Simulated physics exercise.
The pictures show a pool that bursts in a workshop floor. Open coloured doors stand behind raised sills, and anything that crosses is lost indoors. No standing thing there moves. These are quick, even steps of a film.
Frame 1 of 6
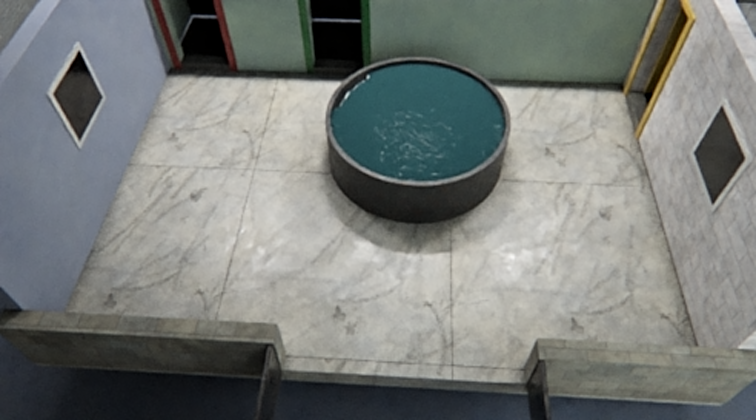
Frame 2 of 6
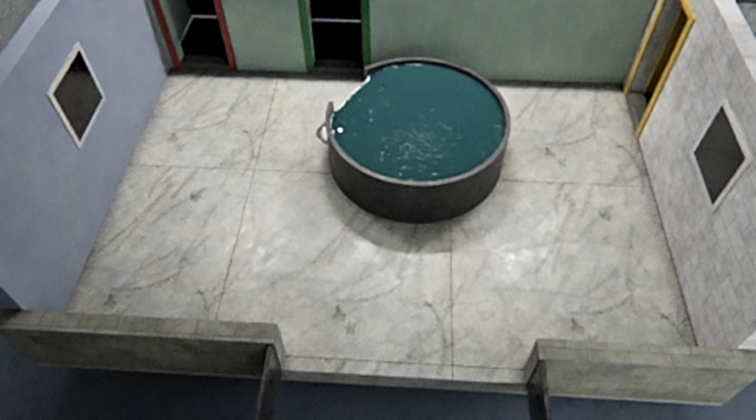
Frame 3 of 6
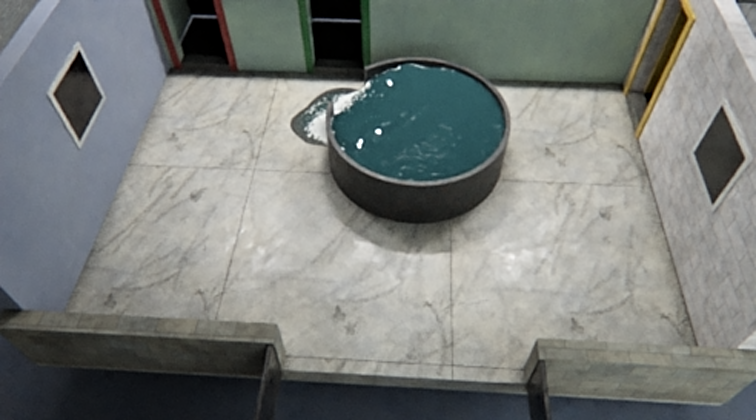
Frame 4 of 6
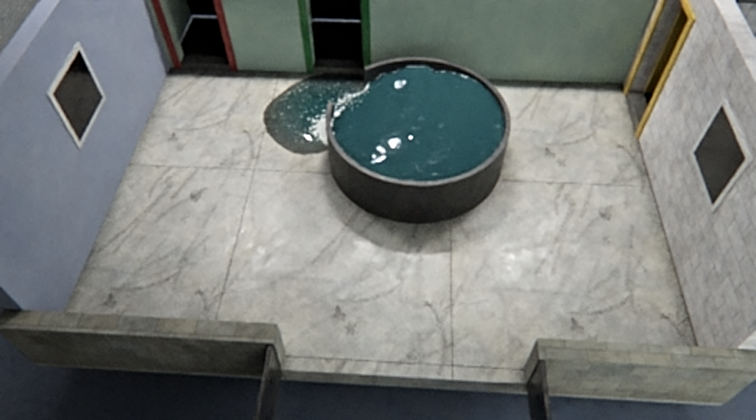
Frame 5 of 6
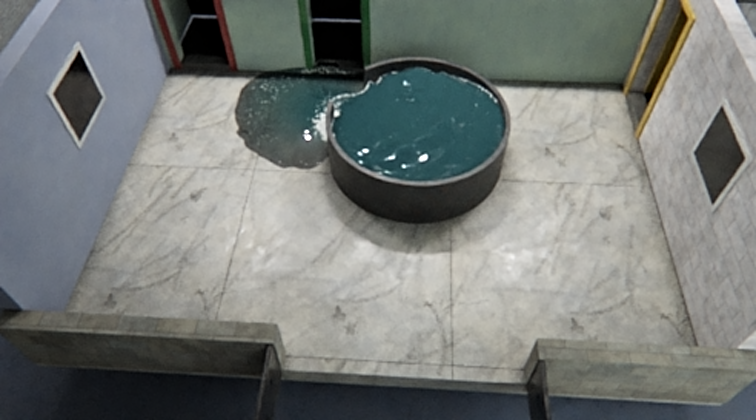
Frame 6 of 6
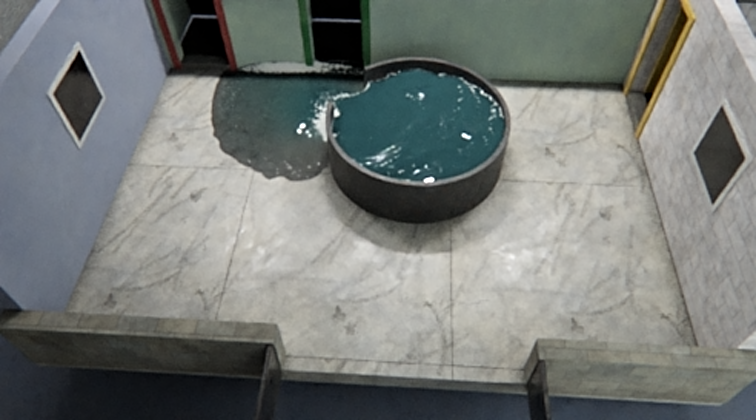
Teal water pours from the left side of a round pool and spreads across the marble floor.
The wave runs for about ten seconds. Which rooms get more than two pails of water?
Red door: More than two buckets; yellow door: Two buckets or fewer; green door: More than two buckets.
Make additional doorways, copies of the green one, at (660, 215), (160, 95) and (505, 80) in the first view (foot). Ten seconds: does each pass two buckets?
In order: Falls short, exceeds it, falls short.
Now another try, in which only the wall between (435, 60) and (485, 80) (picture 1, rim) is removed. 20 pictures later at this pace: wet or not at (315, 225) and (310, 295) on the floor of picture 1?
As listed: Unflooded, unflooded.
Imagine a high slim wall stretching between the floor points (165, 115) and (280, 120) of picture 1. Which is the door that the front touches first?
Answer: The green one.
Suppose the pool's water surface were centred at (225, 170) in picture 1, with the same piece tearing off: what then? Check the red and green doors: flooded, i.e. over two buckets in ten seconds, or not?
My take: The red one exceeds the limit, and the green one stays within the limit.
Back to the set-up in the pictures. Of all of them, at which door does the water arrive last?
Answer is the door marked yellow.
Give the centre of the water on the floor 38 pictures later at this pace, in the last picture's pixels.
(309, 173).
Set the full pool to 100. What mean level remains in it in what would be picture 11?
Near 76 in a hundred.
A moment on, water covers 20 % of the floor; the red door under two buckets in, the yellow door not reached, the green door over two buckets in.
Next, water covers 25 % of the floor; the red door over two buckets in, the yellow door not reached, the green door far over two buckets in.
Then, water covers 40 % of the floor; the red door far over two buckets in, the yellow door not reached, the green door far over two buckets in.
Later, water covers 65 % of the floor; the red door far over two buckets in, the yellow door not reached, the green door far over two buckets in.
In the end, water covers 95 % of the floor; the red door far over two buckets in, the yellow door wet at the sill, nothing in, the green door far over two buckets in.
